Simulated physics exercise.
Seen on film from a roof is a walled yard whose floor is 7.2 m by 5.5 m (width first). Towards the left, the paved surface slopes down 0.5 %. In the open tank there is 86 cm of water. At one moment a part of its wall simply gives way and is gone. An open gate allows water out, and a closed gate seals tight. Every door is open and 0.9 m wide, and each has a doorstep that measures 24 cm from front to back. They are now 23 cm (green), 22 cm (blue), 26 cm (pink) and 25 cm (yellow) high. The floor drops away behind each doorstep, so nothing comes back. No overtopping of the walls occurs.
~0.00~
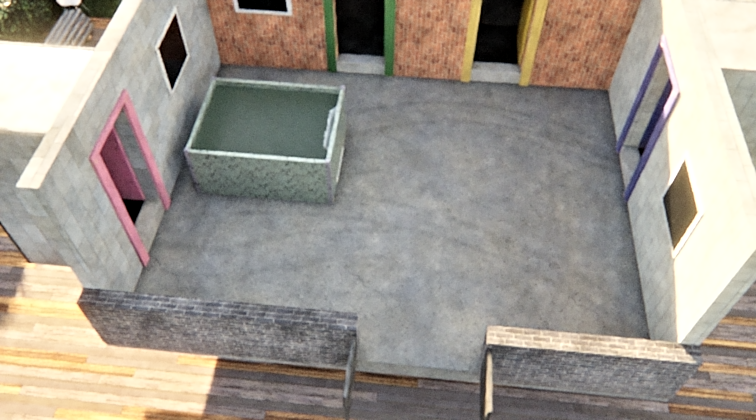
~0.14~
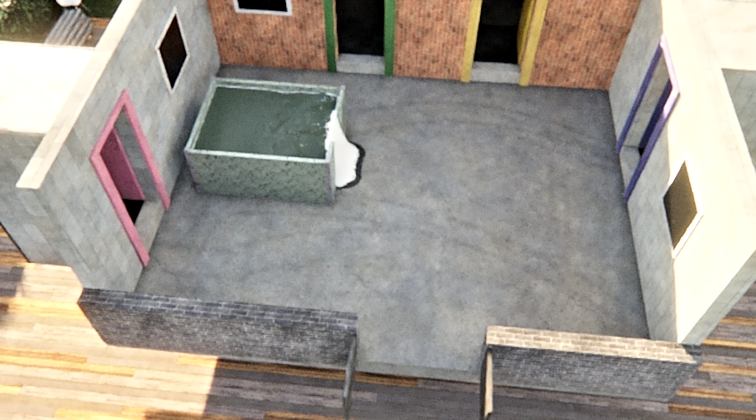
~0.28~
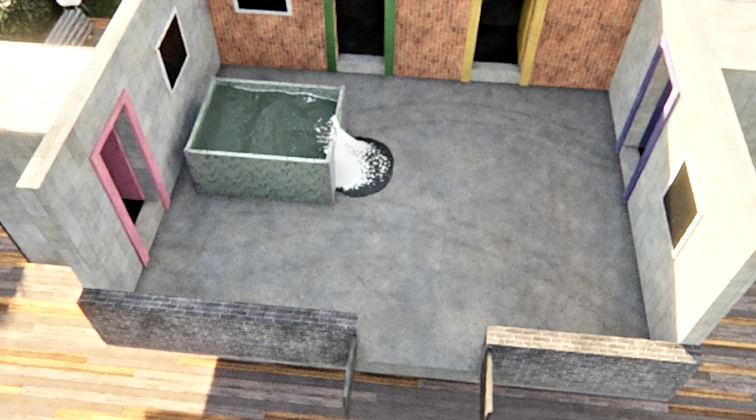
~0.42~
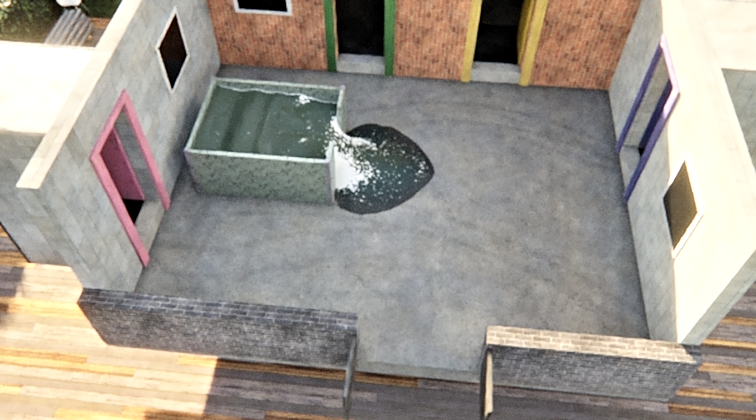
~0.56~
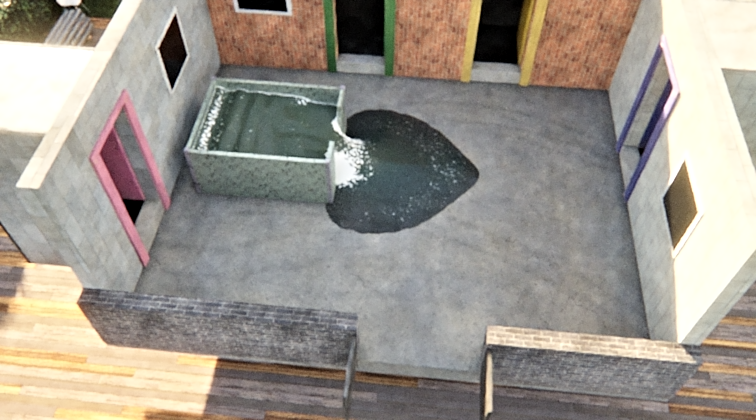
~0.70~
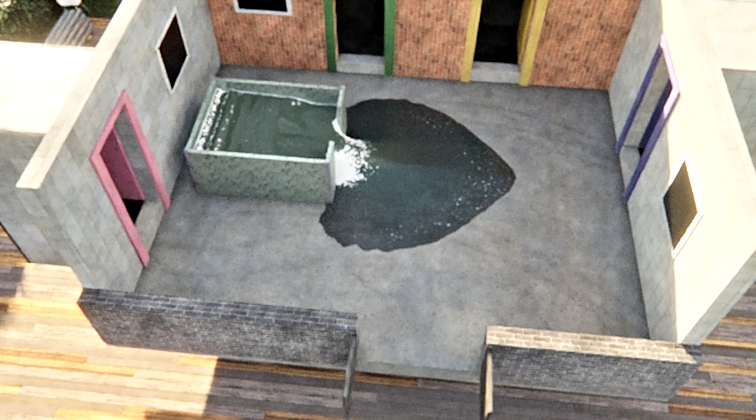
Water burst through the right side of an open tank in a walled yard, splashing white onto the grey floor, then spread into a wide, dark, pointed puddle while the water left inside sloshed about.
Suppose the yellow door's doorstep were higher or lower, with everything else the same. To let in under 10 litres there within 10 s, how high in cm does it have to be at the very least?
At least roughly 12 cm.
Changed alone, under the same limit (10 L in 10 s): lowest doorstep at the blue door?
Door blue, min height approx. 18 cm.
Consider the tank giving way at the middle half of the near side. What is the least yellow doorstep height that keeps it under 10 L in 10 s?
It needs to be about 6.0 cm high.
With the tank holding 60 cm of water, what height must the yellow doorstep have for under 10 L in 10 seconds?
You'd need a step of close to 7.5 cm.
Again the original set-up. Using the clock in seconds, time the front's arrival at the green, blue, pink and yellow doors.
Green = 1.4 s, blue = 1.2 s, pink = 8.5 s, yellow = 1.3 s.
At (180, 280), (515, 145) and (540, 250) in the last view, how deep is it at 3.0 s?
Respectively 0 cm, 3 cm and 2 cm.
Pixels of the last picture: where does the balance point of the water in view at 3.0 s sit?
Roughly (417, 175).
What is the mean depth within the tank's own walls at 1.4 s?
I'd put it near 57 cm.
After 1.4 s water covers 45 % of the floor, deepest (40 cm) near (348, 162); 7 cm at the yellow door, 0 litres in over its 25 cm doorstep.
After 3.0 s water covers 55 % of the floor, deepest (29 cm) near (641, 357); 10 cm at the yellow door, 0 litres in over its 25 cm doorstep.
After 10.0 s water covers 95 % of the floor, deepest (12 cm) near (166, 209); 7 cm at the yellow door, 0 litres in over its 25 cm doorstep.
At the yellow door as built, the water arrived by 1.3 s and peaked near 16 cm at 4.2 s.
Run again over the same 10 s with other heights there, 24 litres in over 10 cm, 3 litres over 14 cm. The limit of 10 litres is kept from about 12 cm up.
